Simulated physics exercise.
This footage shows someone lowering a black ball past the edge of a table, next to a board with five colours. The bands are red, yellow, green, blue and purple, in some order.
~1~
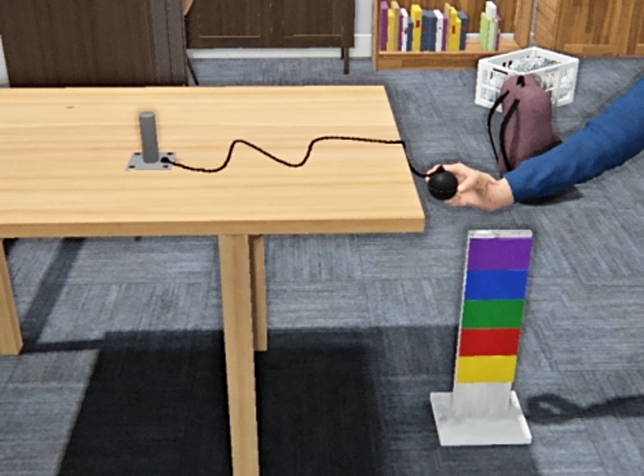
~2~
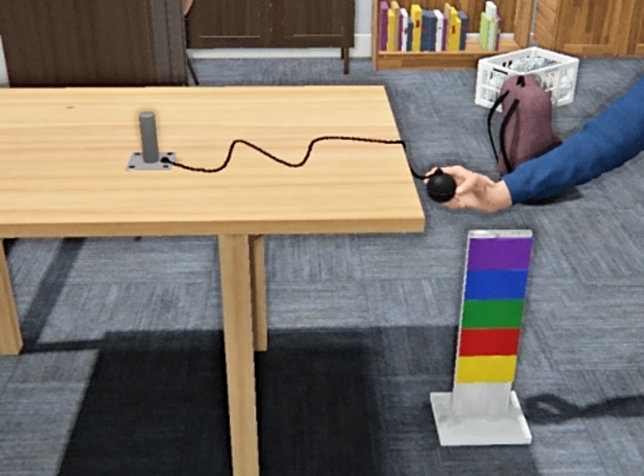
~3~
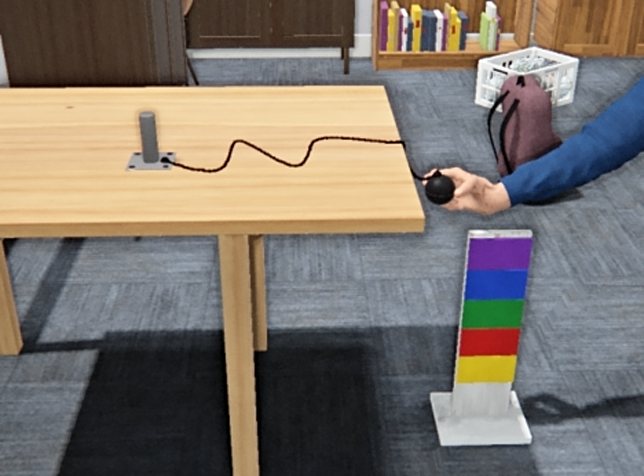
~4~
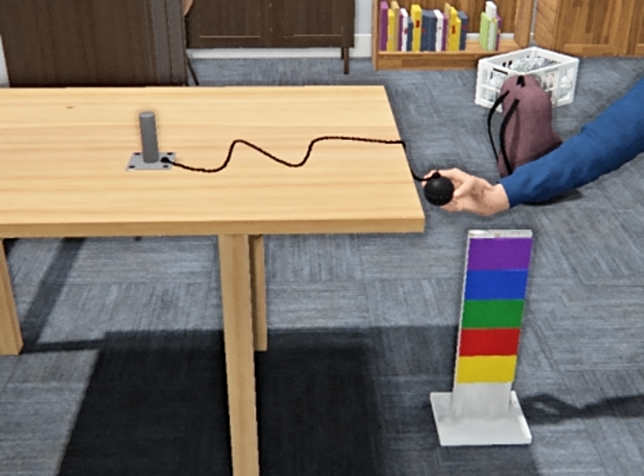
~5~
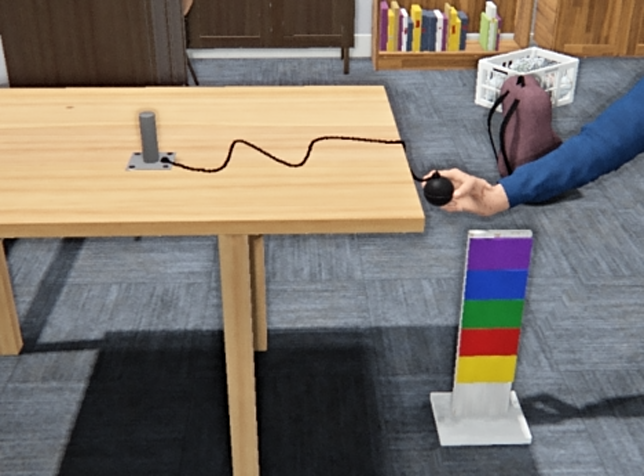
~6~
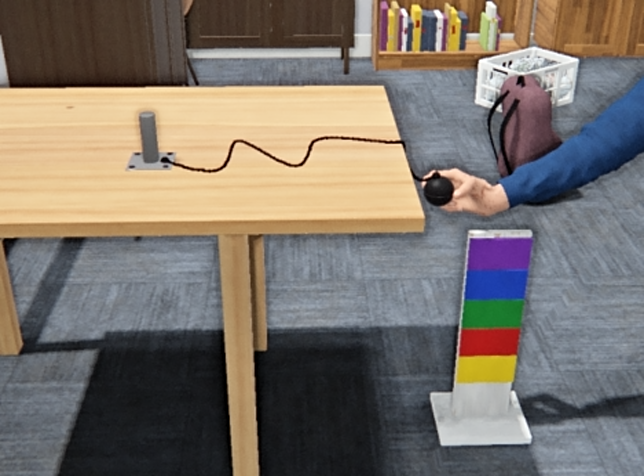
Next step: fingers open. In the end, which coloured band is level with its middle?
The red band.
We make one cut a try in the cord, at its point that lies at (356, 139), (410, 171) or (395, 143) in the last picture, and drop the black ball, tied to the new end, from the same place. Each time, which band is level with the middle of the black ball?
Result per try - purple; green; blue.
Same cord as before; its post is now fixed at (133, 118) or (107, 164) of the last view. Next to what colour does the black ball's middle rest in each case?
First case: Green. Second case: Green.
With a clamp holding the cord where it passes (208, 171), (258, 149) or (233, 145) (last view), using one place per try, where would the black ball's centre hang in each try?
About (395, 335), (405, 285) and (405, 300).
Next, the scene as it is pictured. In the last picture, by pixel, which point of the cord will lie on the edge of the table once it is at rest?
At (303, 164), roughly.
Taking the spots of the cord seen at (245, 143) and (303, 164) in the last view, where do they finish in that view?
To (317, 152) for the first and to (404, 154) for the second.
Soon after, ball near (384, 322); level with green.
Then, ball near (409, 343); level with red.
At rest, ball near (391, 347); level with red. Its middle rests at the red band.
